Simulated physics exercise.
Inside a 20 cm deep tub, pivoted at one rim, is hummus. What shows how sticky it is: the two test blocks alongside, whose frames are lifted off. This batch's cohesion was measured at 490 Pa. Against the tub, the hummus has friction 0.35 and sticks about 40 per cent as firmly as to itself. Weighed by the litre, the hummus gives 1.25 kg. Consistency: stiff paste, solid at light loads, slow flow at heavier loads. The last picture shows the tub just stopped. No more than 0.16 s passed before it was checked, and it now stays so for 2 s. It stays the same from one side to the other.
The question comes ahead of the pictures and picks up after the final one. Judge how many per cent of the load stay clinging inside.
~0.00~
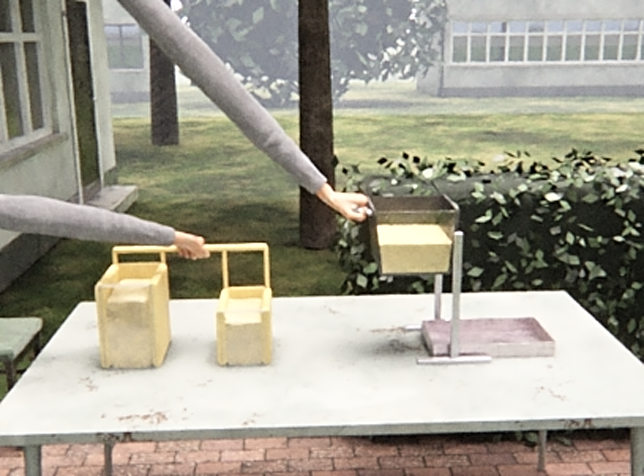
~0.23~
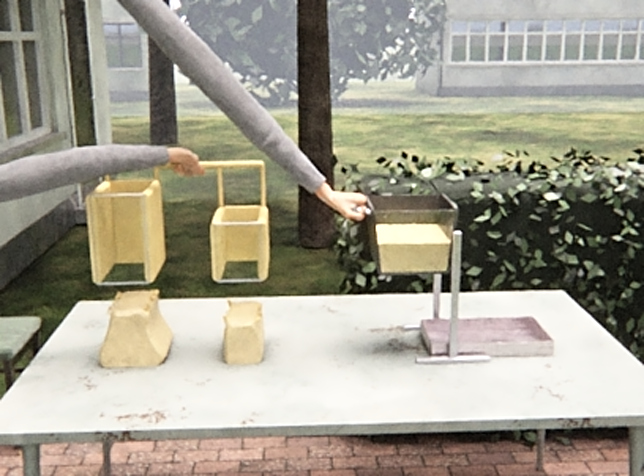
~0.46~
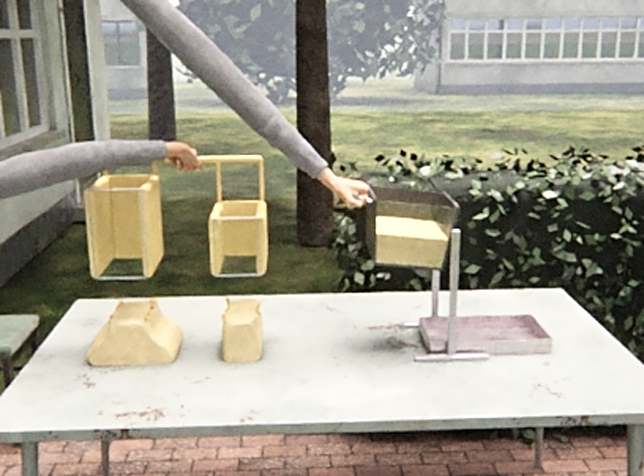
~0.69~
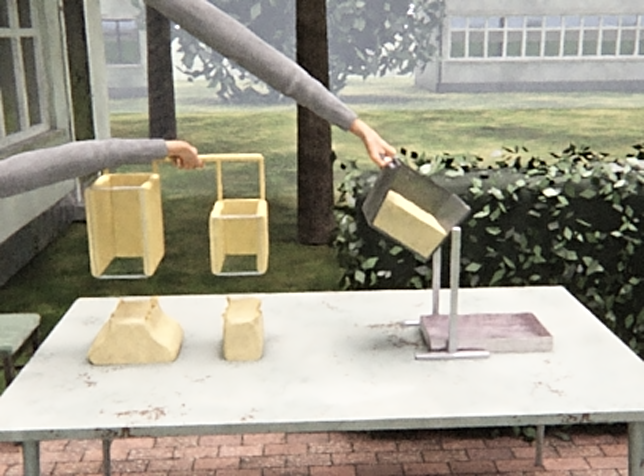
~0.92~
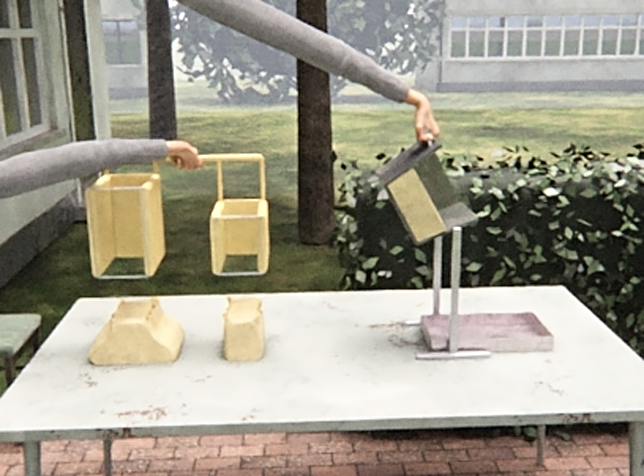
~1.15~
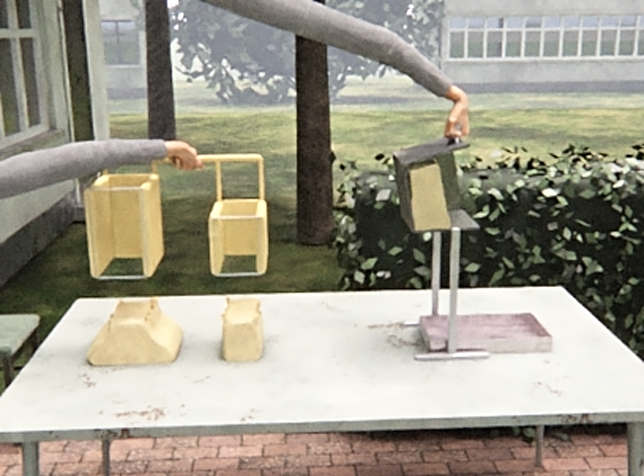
I would put it at about 100 percent.
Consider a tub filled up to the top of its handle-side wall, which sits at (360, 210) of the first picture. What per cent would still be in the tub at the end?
It would be near 95 %.
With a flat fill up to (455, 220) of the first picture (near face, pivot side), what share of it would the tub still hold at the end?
About 50 per cent.
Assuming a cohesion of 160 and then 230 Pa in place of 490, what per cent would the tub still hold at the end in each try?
The two runs give near 60 % and near 70 % respectively.
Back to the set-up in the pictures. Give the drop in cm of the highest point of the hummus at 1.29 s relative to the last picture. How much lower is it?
Roughly 3 cm.
After 1.29 s, the tub is at 81 degrees and holds 100 %.
After 1.46 s, the tub is at 81 degrees and holds 100 %.
After 1.63 s, the tub is at 81 degrees and holds 100 %.
After 1.80 s, the tub is at 81 degrees and holds 100 %.
After 3.15 s, the tub is at 81 degrees and holds 100 %.
